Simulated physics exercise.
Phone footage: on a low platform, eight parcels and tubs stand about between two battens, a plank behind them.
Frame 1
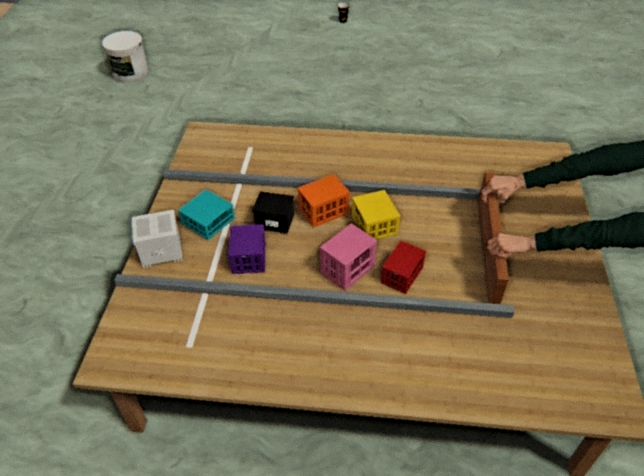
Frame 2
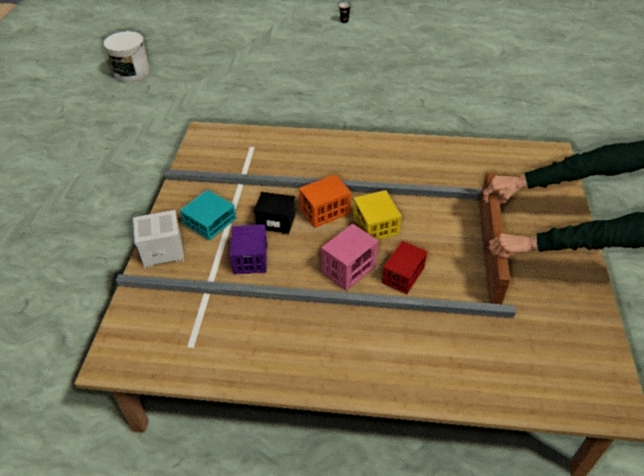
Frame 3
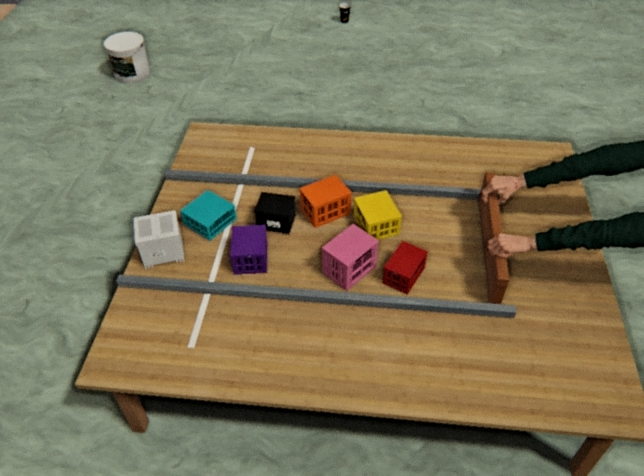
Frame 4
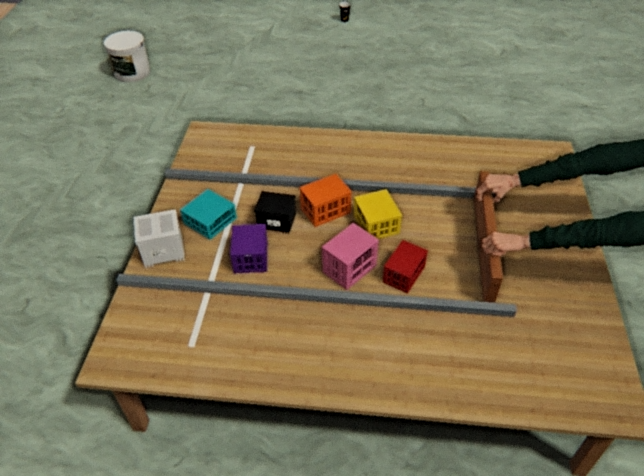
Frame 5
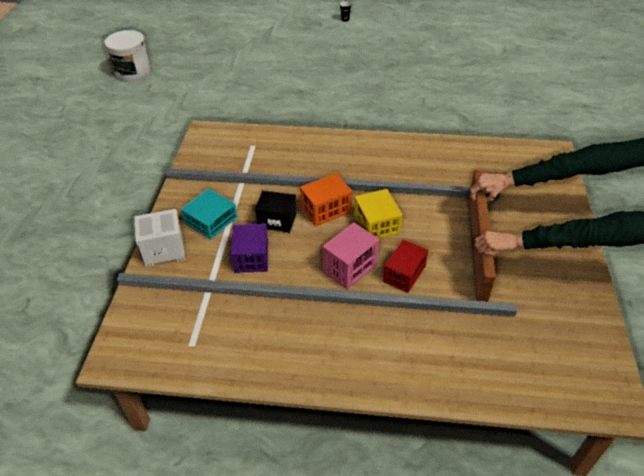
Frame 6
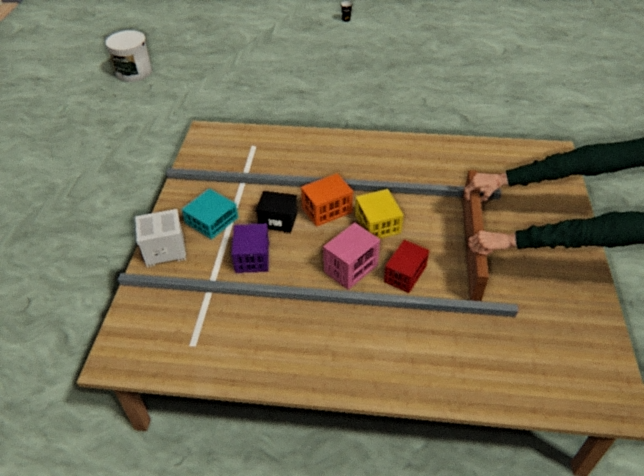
Two hands holding a wooden plank upright on a table, then sliding it slightly left towards eight colourful crates that stay still.
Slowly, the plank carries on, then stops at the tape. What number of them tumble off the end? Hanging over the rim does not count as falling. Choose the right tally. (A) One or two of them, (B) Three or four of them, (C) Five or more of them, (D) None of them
A, one or two of them.
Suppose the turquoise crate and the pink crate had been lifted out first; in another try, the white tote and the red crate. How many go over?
The first count is 0 and the second is 1.
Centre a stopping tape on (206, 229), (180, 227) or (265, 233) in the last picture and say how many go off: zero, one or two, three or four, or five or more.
One after the other, the answers are three to four; five or more; zero.
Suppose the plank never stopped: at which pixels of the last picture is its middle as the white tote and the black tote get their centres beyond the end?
At (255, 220) for the white tote; at (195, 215) for the black tote.
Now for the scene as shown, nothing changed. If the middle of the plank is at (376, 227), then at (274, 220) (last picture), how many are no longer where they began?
Counting first: 4, next 8.
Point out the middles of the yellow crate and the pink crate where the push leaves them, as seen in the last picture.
You'll find the yellow crate at roughly (216, 202) and the pink crate at roughly (172, 247).
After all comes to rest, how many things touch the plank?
Total: 2.
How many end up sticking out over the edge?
1, I think.
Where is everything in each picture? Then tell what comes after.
White tote (158, 239); turquoise crate (207, 214); purple crate (248, 249); plank (492, 236); tape (225, 231), in the first frame.
Turquoise crate (209, 215); red crate (405, 267), in the second frame.
Purple crate (250, 250); plank (492, 236), in the third frame.
White tote (160, 239); pink crate (350, 256), in the fourth frame.
Turquoise crate (210, 214); yellow crate (378, 215), in the fifth frame.
White tote (162, 238); turquoise crate (210, 214); purple crate (251, 248); plank (474, 233); tape (228, 230), in the sixth frame.
A little later, none off yet; white tote at rest near (162, 238); turquoise crate at rest near (210, 214); purple crate at rest near (251, 248).
Next, none off yet; white tote shifted a little near (151, 236); turquoise crate shifted about its own width near (181, 211); purple crate shifted about its own width near (190, 243).
When it is over, the number that fall off is one or two; down, turquoise crate and white tote.
